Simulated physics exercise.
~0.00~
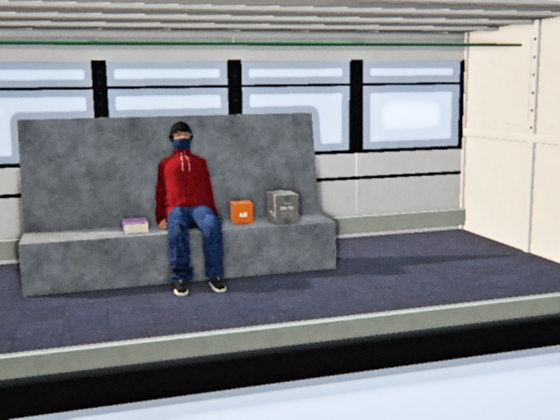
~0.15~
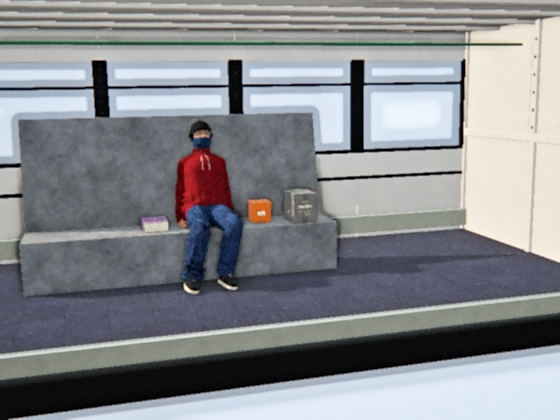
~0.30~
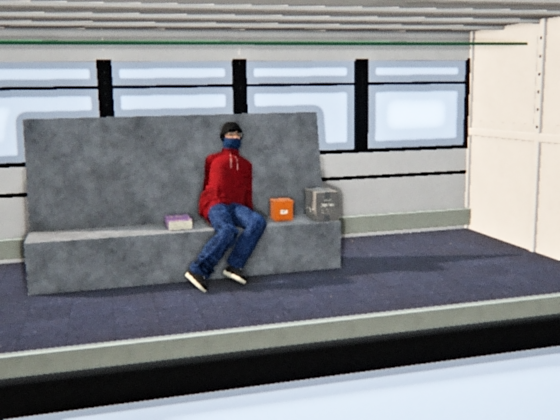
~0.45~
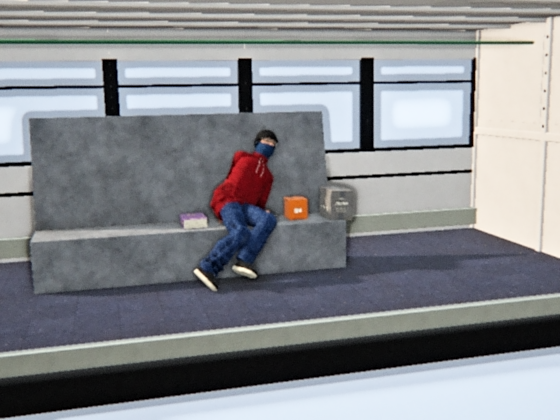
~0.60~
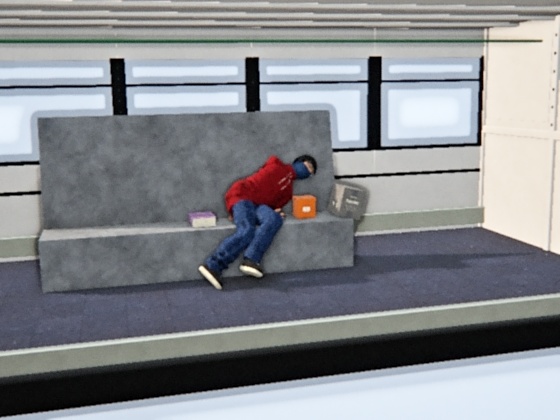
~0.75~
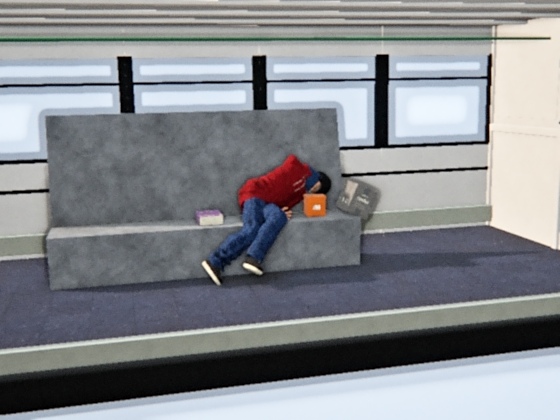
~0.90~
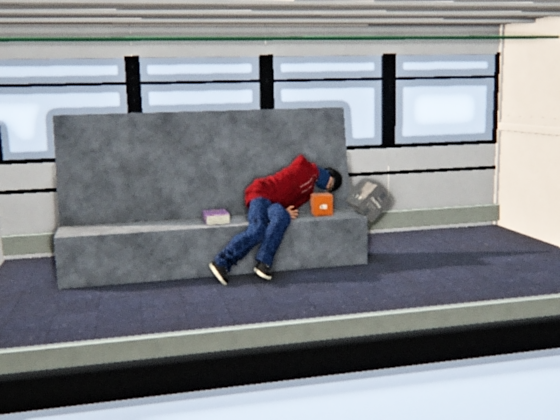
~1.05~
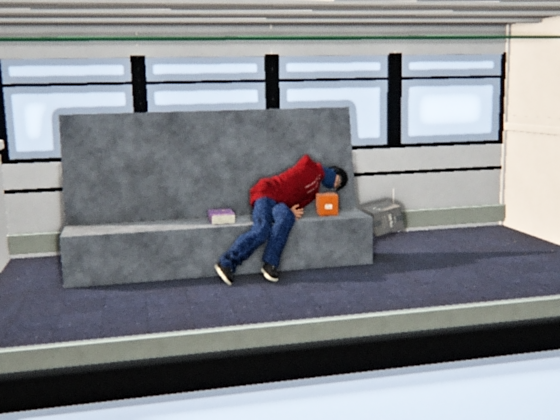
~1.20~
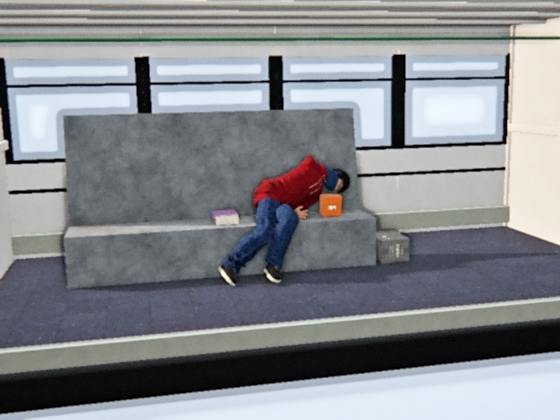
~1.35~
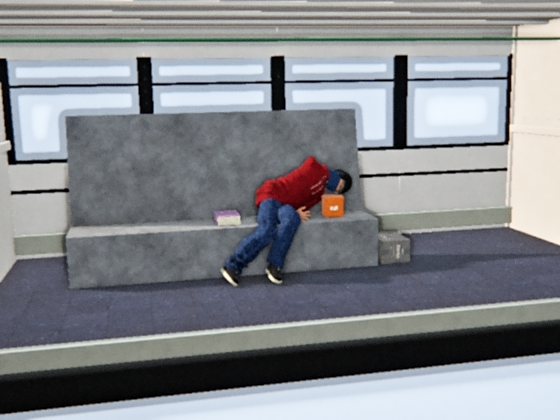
We see a masked person in a red hoodie on a grey bench with a purple folder, an orange tub and a grey holdall; all slide right, then the person slumps sideways beside the tub as the holdall tips off the end and rests on the floor.
